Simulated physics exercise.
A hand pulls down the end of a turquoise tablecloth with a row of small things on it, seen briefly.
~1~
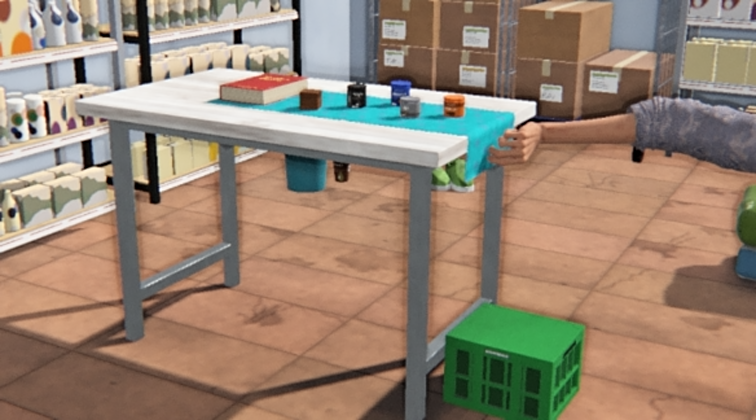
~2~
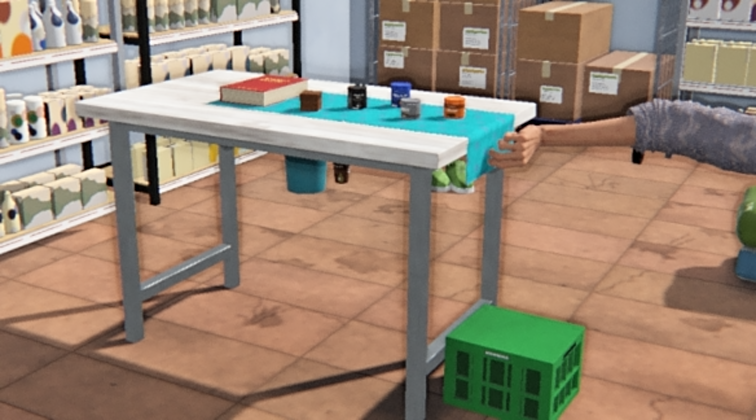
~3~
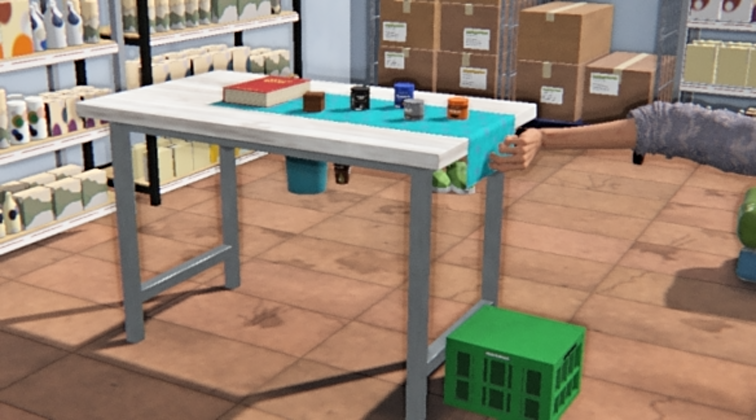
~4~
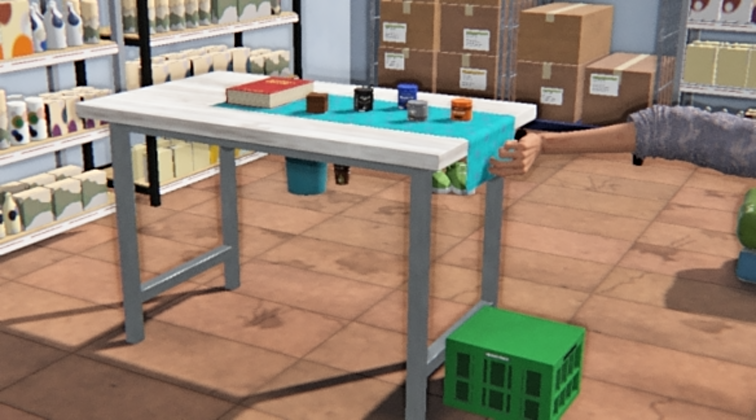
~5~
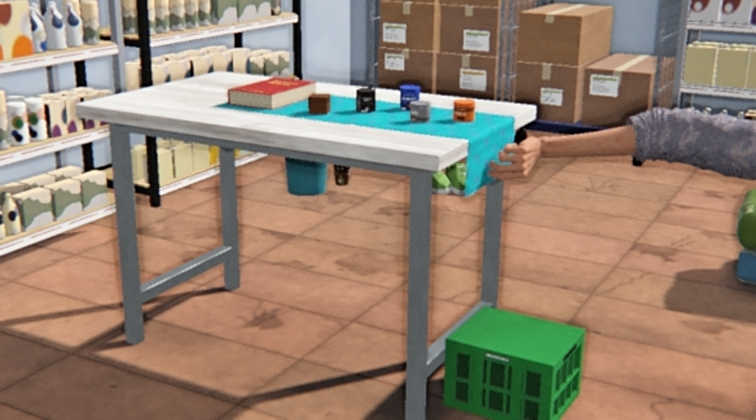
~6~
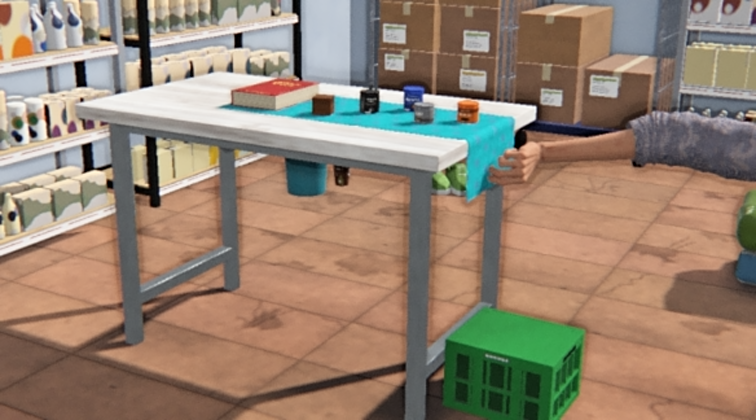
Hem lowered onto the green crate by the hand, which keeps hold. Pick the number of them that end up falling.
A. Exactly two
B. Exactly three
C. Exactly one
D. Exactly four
Exactly four.
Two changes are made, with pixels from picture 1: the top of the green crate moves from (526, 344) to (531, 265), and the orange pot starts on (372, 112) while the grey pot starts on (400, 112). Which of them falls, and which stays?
Here's what happens: The orange pot remains aboard, the grey pot remains aboard.
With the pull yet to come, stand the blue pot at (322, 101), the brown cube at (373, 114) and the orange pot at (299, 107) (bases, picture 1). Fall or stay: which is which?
Outcome: Blue pot is still in place, brown cube is gone, orange pot is still in place.
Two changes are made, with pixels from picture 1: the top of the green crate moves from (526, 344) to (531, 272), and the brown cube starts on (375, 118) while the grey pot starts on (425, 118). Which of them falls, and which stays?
In the end the brown cube is still on top and the grey pot is no longer on top.
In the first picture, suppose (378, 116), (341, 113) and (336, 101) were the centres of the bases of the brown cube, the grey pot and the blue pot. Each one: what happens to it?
Final state: The brown cube is no longer up, the grey pot is no longer up, the blue pot is still in place.
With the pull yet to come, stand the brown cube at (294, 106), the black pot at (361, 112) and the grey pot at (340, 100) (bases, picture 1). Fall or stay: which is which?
My call: The brown cube hangs on; the black pot takes a tumble; the grey pot hangs on.
A little later, hem near (489, 266); orange pot and grey pot gone.
Next, hem near (489, 309); orange pot, grey pot and blue pot gone.
When it is over, hem on the crate; orange pot, grey pot, blue pot and black pot gone. Over the edge go four.
